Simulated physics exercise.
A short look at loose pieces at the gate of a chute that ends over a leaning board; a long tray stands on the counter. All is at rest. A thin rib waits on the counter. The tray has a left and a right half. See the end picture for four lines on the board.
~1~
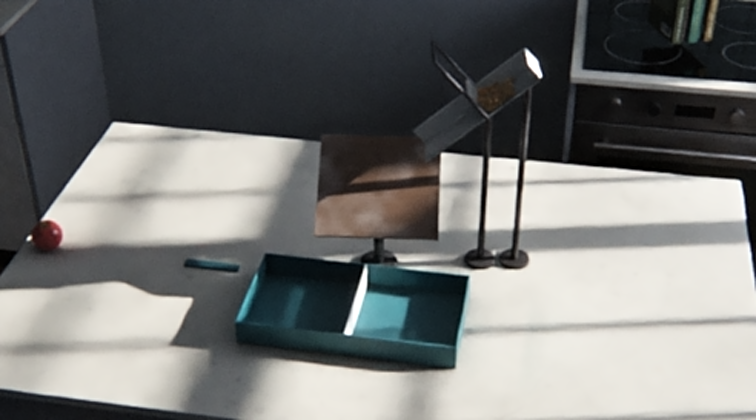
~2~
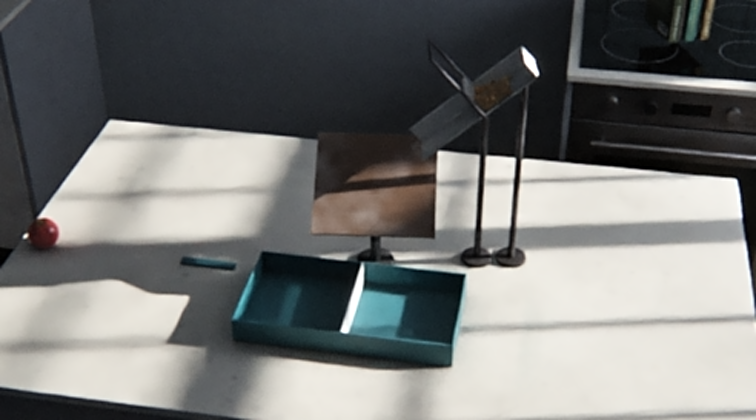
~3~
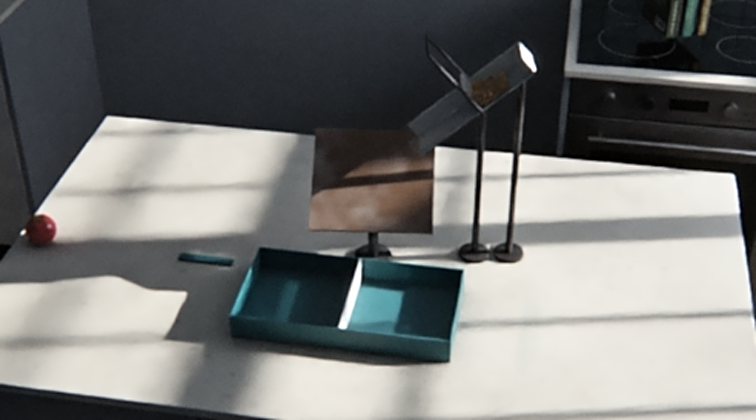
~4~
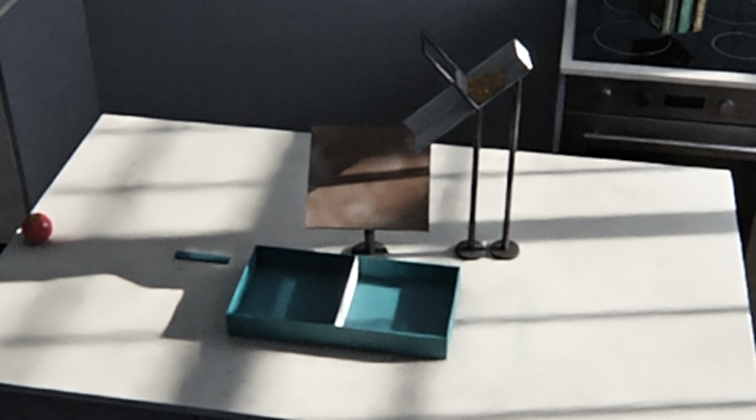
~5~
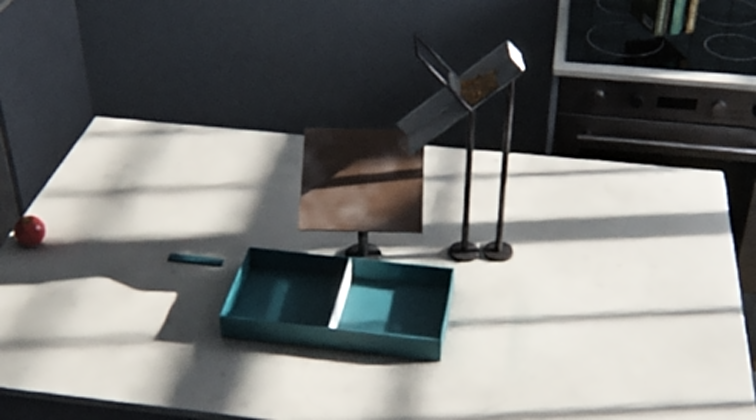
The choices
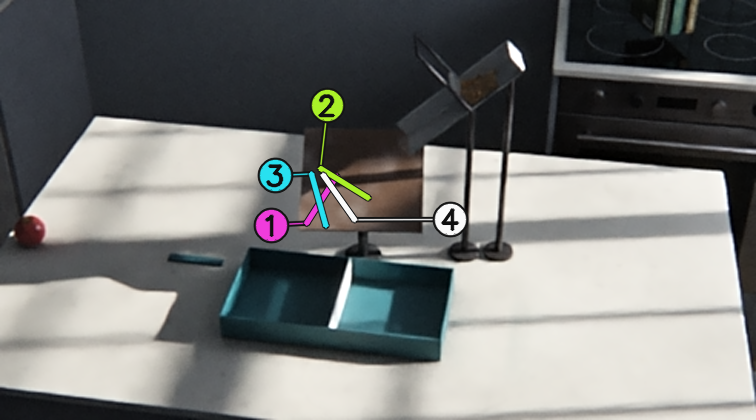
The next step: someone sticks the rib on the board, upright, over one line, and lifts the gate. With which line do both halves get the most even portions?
Best: 3.
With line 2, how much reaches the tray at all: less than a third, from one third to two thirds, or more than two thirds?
Line 2 gives more than two thirds.
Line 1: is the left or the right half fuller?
More lands on the left.
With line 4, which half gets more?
The right half.
On the marked copy, line 1 from (336, 176) to (306, 223); line 2 from (320, 168) to (368, 197); line 3 from (311, 173) to (325, 225); line 4 from (323, 175) to (354, 219).
For line 1, of what is caught, most in the left half, a small part in the right.
For line 2, of what is caught, a small part in the left half, most in the right.
For line 3, of what is caught, about half in the left half, about half in the right.
For line 4, of what is caught, a small part in the left half, nearly all in the right.
